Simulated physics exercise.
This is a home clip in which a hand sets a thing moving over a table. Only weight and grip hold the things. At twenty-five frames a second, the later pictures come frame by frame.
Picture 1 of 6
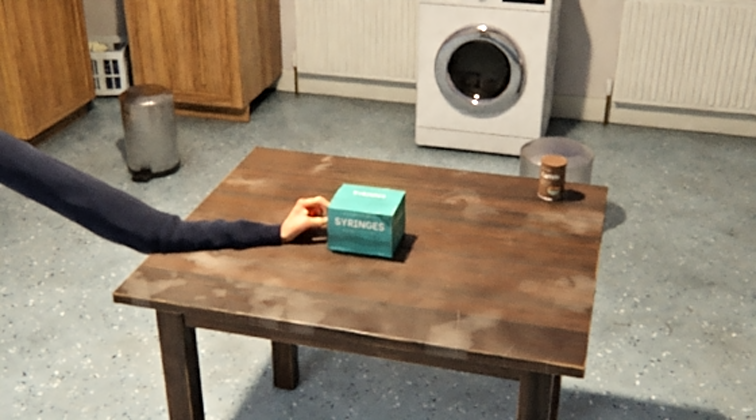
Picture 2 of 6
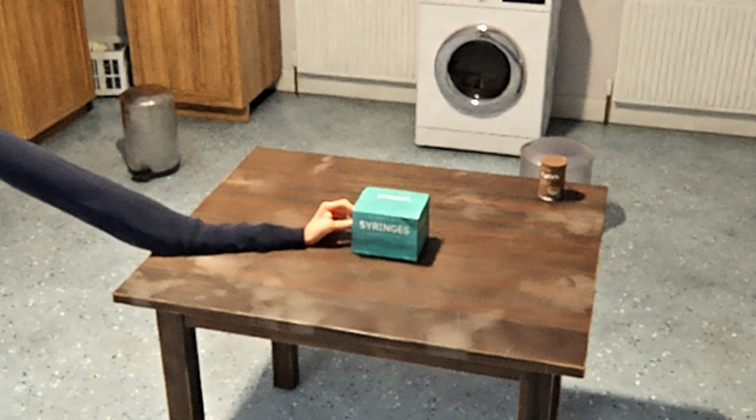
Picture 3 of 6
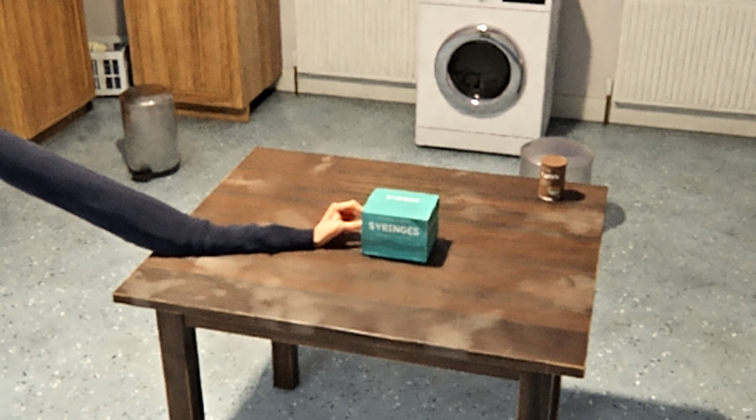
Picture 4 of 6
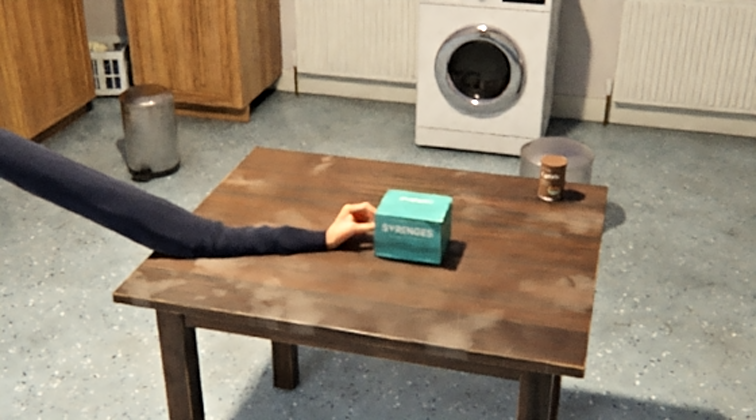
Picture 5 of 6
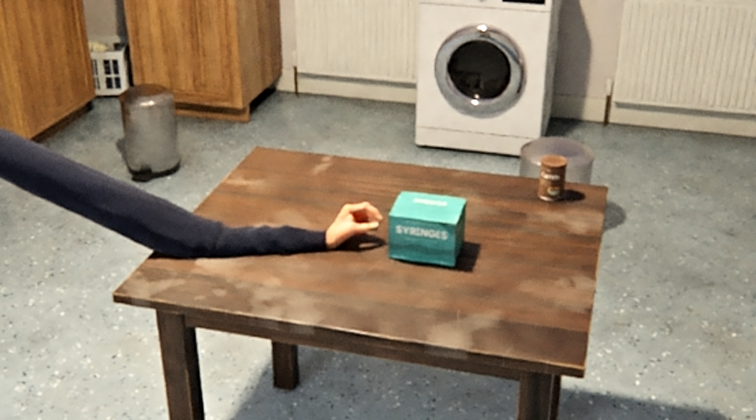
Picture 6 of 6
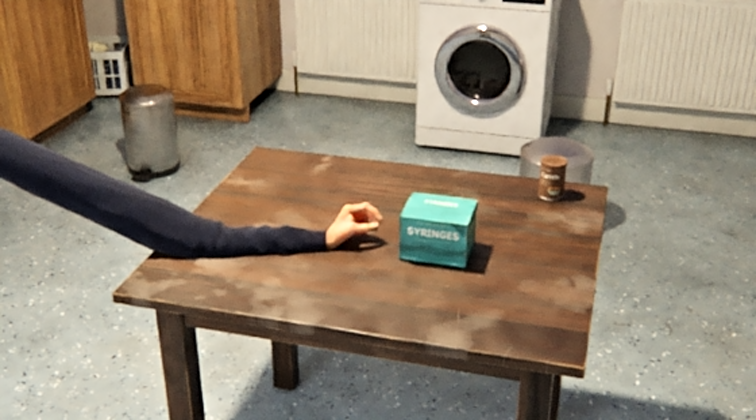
A turquoise box labelled "SYRINGES" sits near the middle of a worn brown wooden table, viewed from above in a room with a speckled blue-grey floor. A small brown jar stands at the table's far right, before a white washing machine, wooden cabinets and a grey bin. A dark-sleeved arm pushes the box rightward, then its hand stays still while the box slides slightly farther; the camera remains still.
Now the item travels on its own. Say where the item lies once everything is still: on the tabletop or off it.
I think it will linger on the table.
Then, 0.10 s past the last view, turquoise box displaced about its own width near (455, 231).
Then, 0.20 s past the last view, turquoise box resting near (455, 230).
Finally, moved from the start, turquoise box. Final places as the last picture's camera would see them, turquoise box near (456, 232).
